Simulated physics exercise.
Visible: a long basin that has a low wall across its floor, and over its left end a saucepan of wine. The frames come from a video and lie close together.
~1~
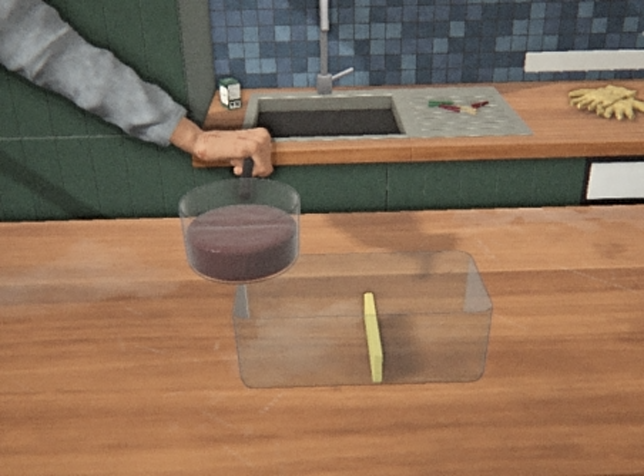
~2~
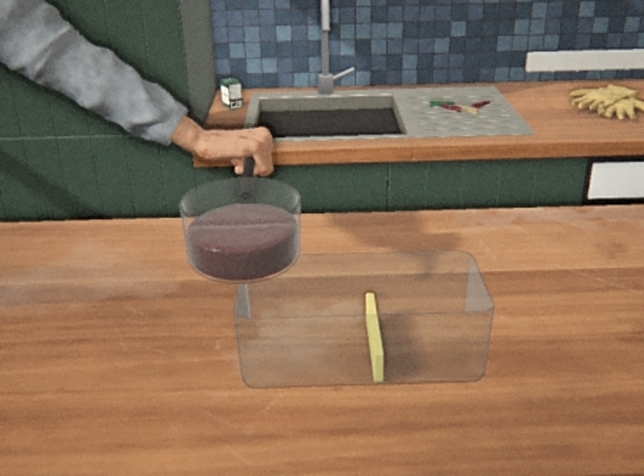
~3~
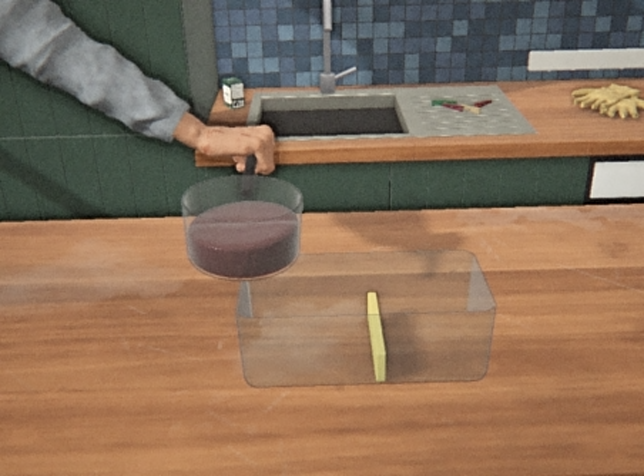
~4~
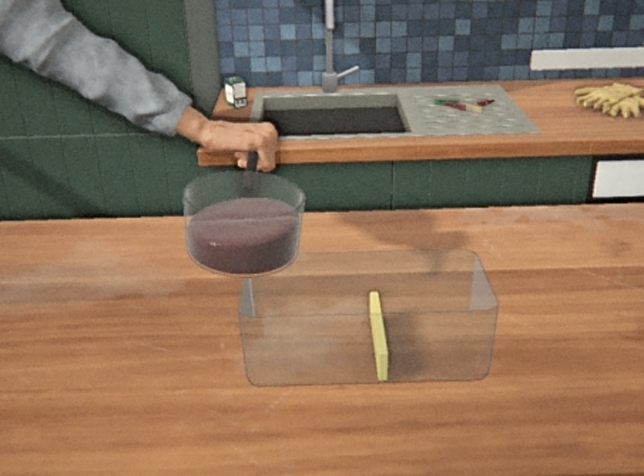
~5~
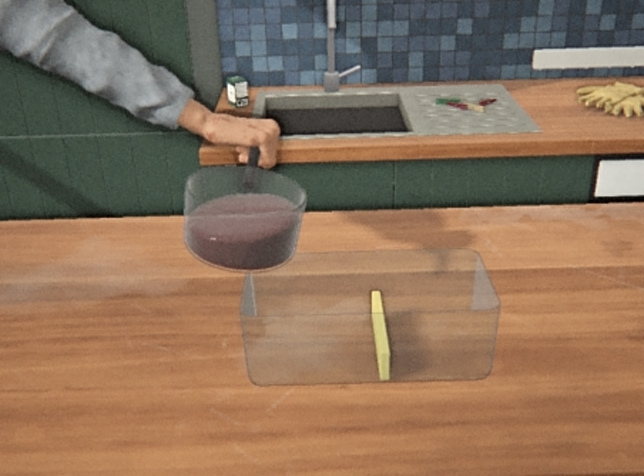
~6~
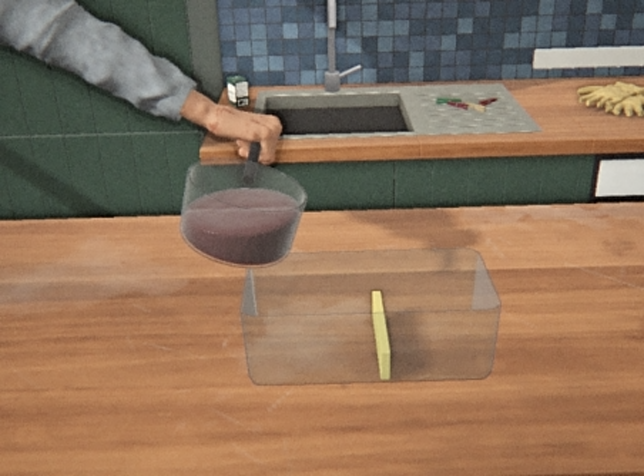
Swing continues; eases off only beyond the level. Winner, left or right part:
Settles mostly right.
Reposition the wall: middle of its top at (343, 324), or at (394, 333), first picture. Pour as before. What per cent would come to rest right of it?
In turn some 85 and 35 in a hundred.
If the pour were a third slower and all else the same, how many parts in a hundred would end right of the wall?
Around 70 in a hundred.
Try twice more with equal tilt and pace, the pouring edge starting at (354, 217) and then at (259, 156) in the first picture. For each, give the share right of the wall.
You'd see around 75 per cent, and then around 35 per cent.
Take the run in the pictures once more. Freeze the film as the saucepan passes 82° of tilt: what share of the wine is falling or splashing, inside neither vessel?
Roughly 35 per cent.
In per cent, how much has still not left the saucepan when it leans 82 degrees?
Roughly 65 %.
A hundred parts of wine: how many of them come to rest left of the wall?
Some 25 per cent.
A moment on, the tilt is 82° and 66 per cent is still to pour, 1 is left of the wall and 0 right of it.
Next, the tilt is 116° and 7 per cent is still to pour, 10 is left of the wall and 64 right of it.
Then the tilt is 118° and 0 per cent is still to pour, 26 is left of the wall and 70 right of it.
Later the tilt is 118° and 0 per cent is still to pour, 26 is left of the wall and 70 right of it.
Finally, 26 per cent lies left of the wall, 70 right of it and 4 outside.
